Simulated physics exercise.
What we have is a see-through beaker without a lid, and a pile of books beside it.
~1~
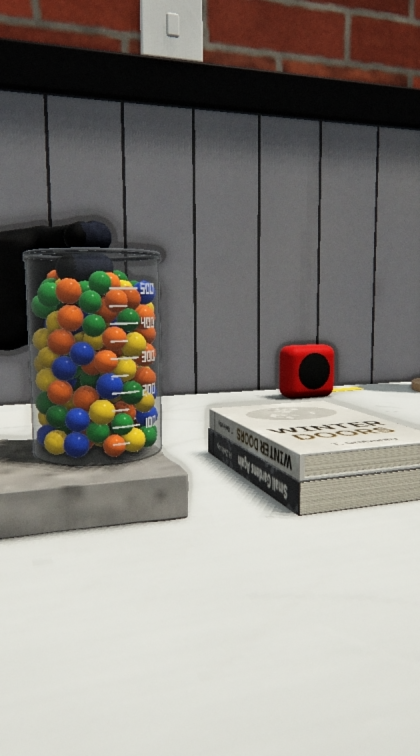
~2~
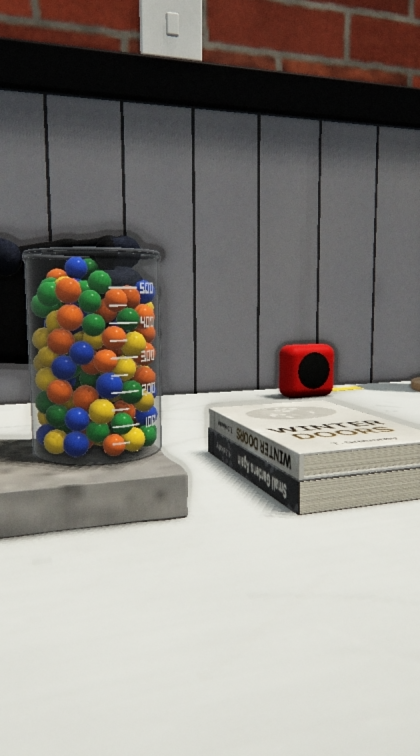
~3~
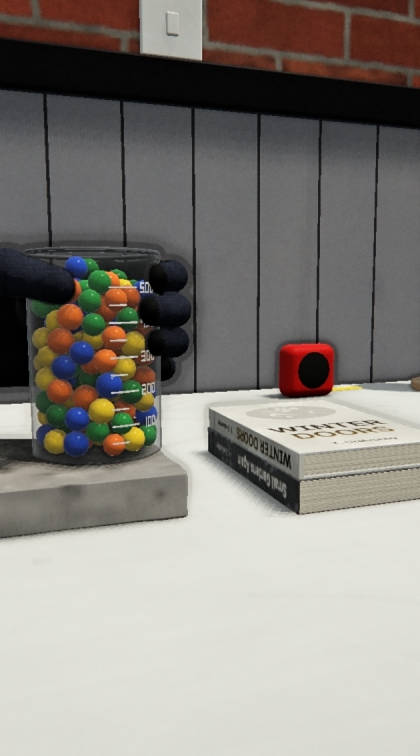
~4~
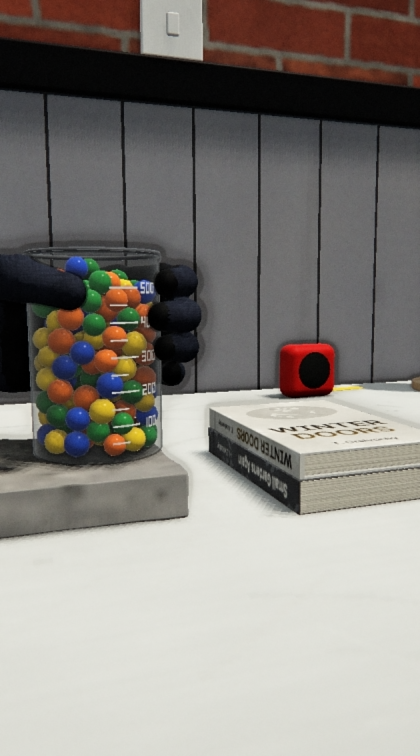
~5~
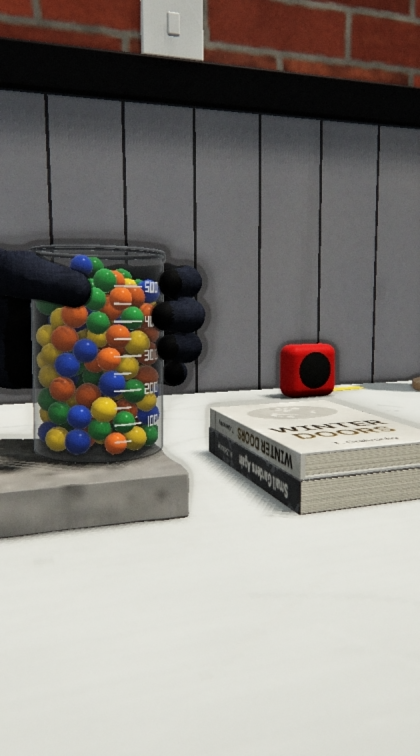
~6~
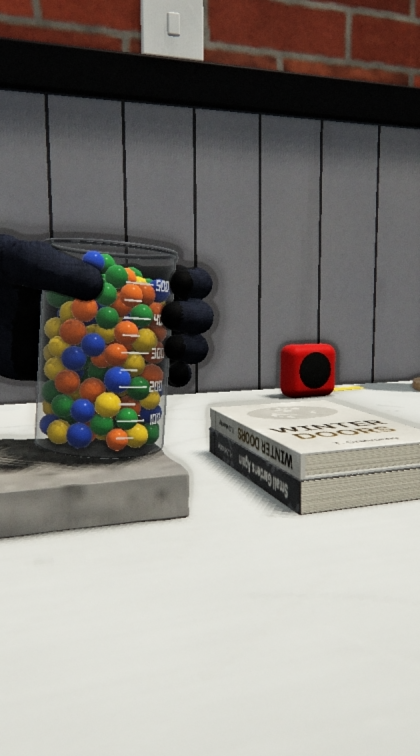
A dark gloved hand behind a clear beaker of colorful gumballs on a gray slab at first draws back, then reaches in from the left and closes around it. Gripping it near the top, the hand shifts the beaker slightly right with a faint tilt, while the stacked books stay still.
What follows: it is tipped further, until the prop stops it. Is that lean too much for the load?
Once it rests there, the filling partly pours out.
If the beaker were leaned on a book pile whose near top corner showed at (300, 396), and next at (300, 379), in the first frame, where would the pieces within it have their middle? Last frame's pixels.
One: (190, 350). Two: (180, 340).
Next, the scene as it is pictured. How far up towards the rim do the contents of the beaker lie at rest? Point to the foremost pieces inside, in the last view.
At about (316, 394).
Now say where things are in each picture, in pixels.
The first frame shows beaker (96, 353), nearly full of gumballs; book pile (314, 433), its top about level with the beaker's foot.
The second frame shows beaker (96, 353), upright; rim (155, 256); top of the contents (93, 303).
The third frame shows beaker (96, 352), upright; rim (155, 255); book pile (314, 432).
The fourth frame shows beaker (96, 352), upright; rim (156, 255); top of the contents (94, 303).
The fifth frame shows beaker (99, 351), upright; rim (160, 255); book pile (315, 432).
The sixth frame shows beaker (106, 347), leaning 5°; rim (173, 256); book pile (315, 432), its top about level with the beaker's foot.
Then, 0.58 s later than the last frame, the beaker leans 44°; everything is still inside.
Then, 1.09 s later than the last frame, the beaker leans 78°; a small part of the gumballs out of it.
Then, 1.53 s later than the last frame, the beaker rests on the book pile at 82°; a small part of the gumballs out of it.
When it is over, the beaker rests on the book pile at 82°; roughly a quarter of the gumballs out of it.
